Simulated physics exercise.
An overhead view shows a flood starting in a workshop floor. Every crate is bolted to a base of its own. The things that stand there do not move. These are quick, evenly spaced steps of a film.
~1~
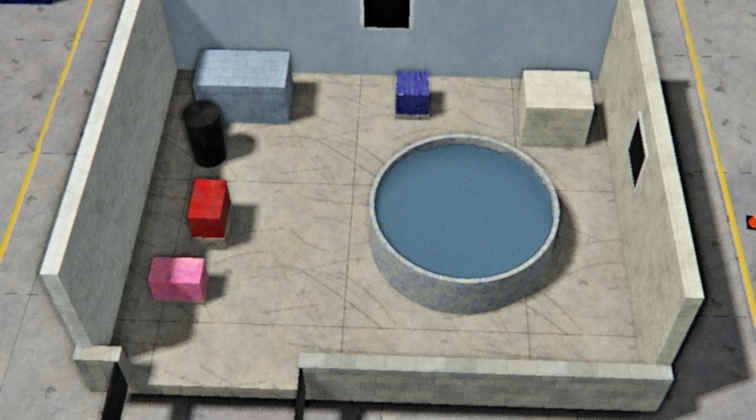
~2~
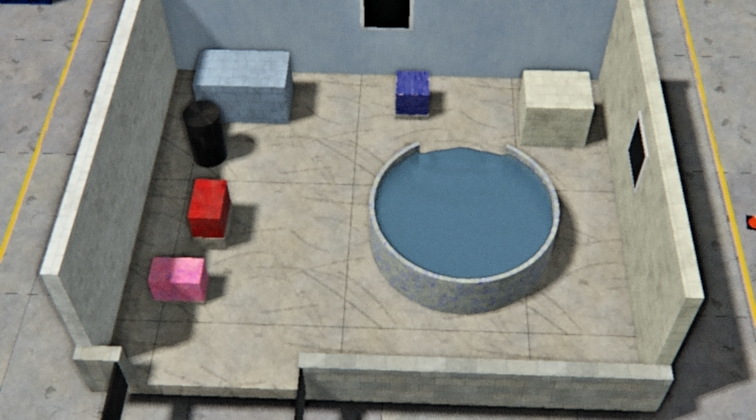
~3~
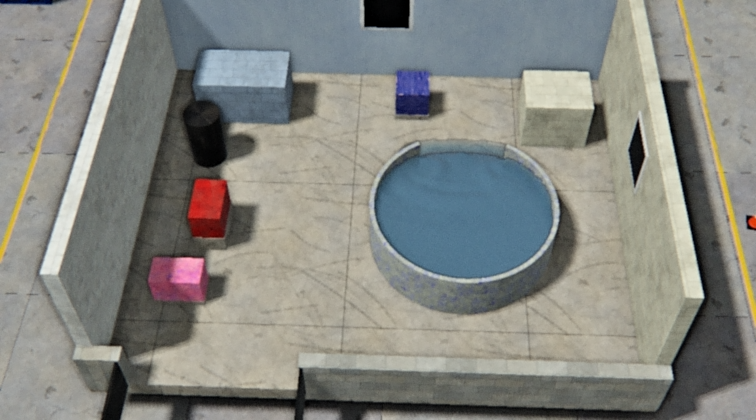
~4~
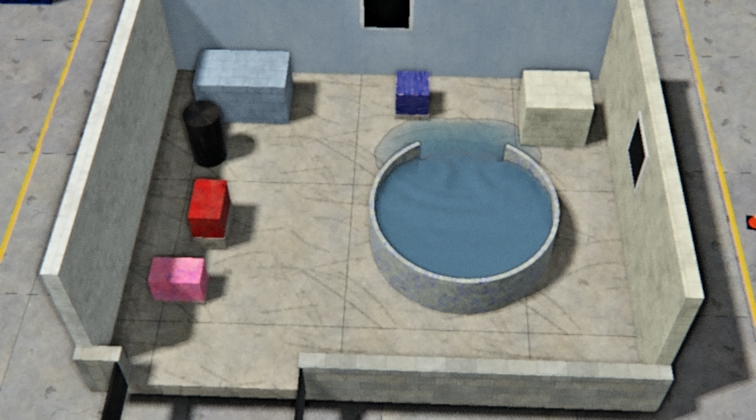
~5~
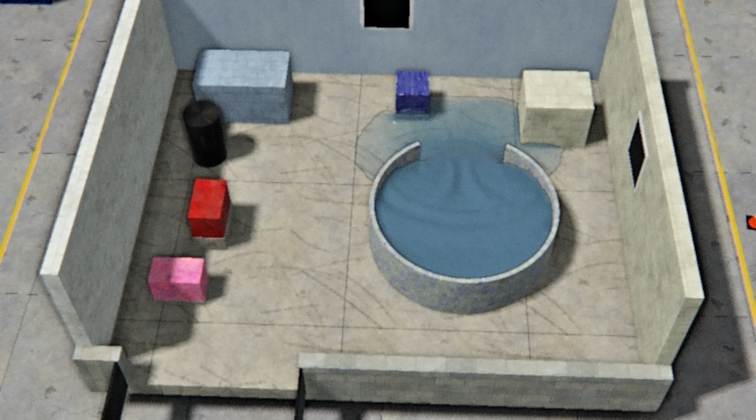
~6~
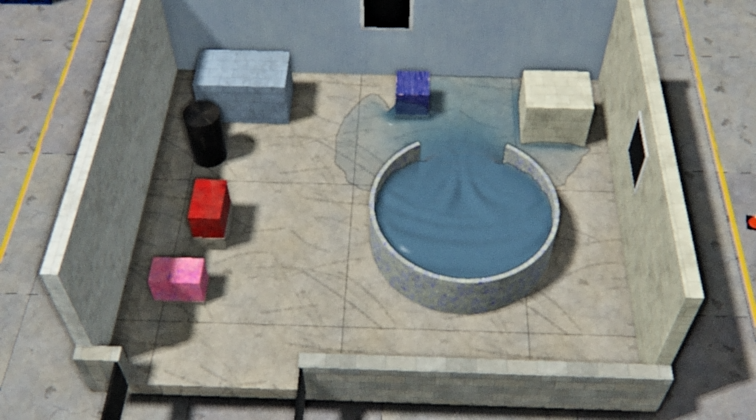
A large round stone tank of blue water stands right of centre in a walled workshop yard, seen from high above by a still camera. A blue-grey block, a black cylinder, a red box and a pink box stand at left, with a dark blue box and a cream block near the back wall. A gap opens in the tank's far rim, and water pours out, spreading thinly across the floor around the dark blue box.
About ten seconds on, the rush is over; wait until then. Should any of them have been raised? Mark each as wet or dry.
Blue crate: Wet; pink crate: Wet; red crate: Dry.
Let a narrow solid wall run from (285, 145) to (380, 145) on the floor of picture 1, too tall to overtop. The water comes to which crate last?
That would be the one in pink.
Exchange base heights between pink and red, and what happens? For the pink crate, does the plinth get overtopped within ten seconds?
With the swap, the pink crate avoids the flood.
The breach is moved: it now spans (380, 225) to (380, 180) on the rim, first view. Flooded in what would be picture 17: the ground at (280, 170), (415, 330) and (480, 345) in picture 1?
The first comes out soaked, the second untouched, the third untouched.
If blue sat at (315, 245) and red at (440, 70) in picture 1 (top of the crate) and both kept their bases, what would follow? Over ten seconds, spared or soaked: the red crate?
Well, the red one goes wet in the end.
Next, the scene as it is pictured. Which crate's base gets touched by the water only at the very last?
The pink crate, as I see it.
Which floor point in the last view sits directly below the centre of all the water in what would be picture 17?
My guess is about (456, 182).
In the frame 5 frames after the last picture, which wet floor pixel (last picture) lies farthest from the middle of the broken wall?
Farthest reach: About (293, 77).
A moment on, water covers 25 % of the floor; the blue crate water round its plinth, the pink crate not reached, the red crate not reached.
Next, water covers 35 % of the floor; the blue crate water round its plinth, the pink crate not reached, the red crate not reached.
Then, water covers 50 % of the floor; the blue crate water round its plinth, the pink crate not reached, the red crate water round its plinth.
Later, water covers 95 % of the floor; the blue crate water round its plinth, the pink crate water round its plinth, the red crate water round its plinth.
In the end, water covers 100 % of the floor; the blue crate was topped, the pink crate was topped, the red crate stayed above the water.
